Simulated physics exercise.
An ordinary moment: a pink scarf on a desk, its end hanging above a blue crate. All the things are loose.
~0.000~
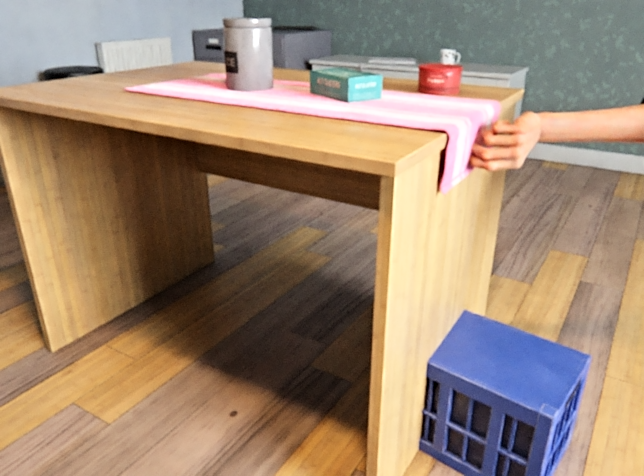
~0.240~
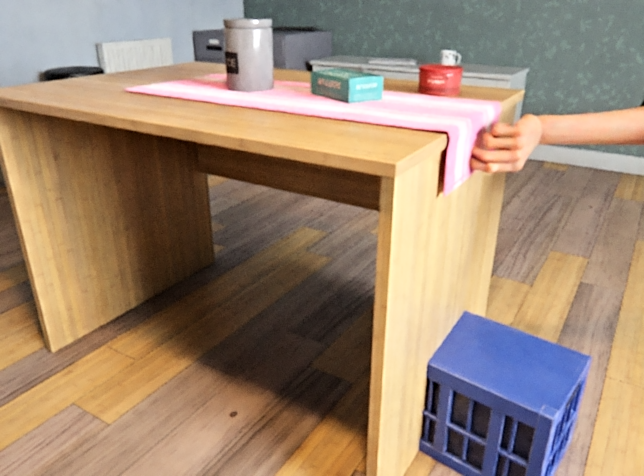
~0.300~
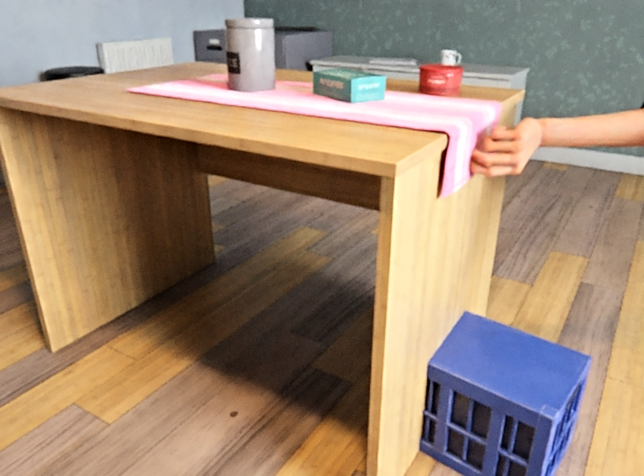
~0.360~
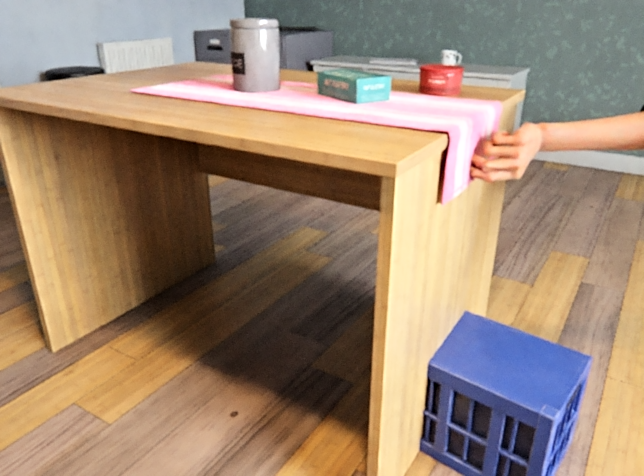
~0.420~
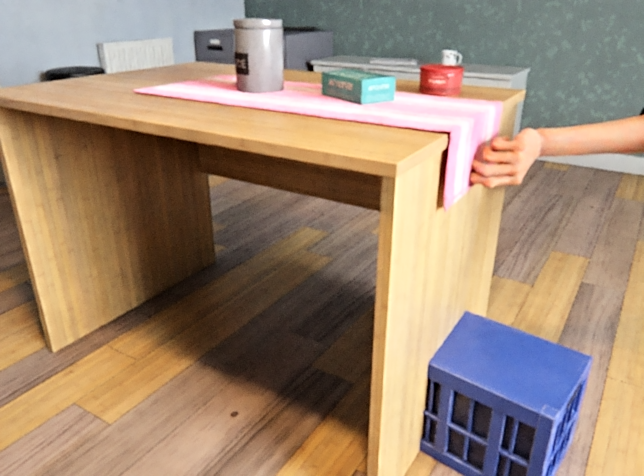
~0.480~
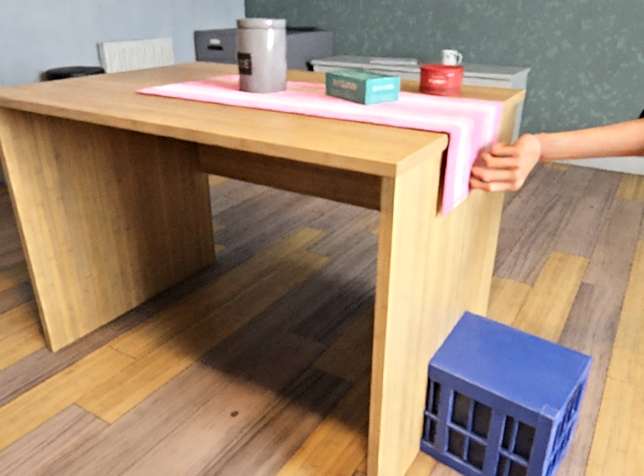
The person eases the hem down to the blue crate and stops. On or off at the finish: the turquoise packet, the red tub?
Outcome: The turquoise packet falls off; the red tub remains up there.
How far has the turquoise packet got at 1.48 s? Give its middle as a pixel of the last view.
At about (441, 94).
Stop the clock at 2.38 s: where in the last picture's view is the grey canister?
By then it is at (398, 66).
After 1.48 s, hem going down; packet carried along near (441, 94); tub unmoved.
After 2.38 s, hem on the crate; packet down below near (513, 306); tub unmoved.
At rest, hem on the crate; packet down below near (513, 306); tub unmoved. The turquoise packet goes over the edge and the red tub keeps clear of the edge.
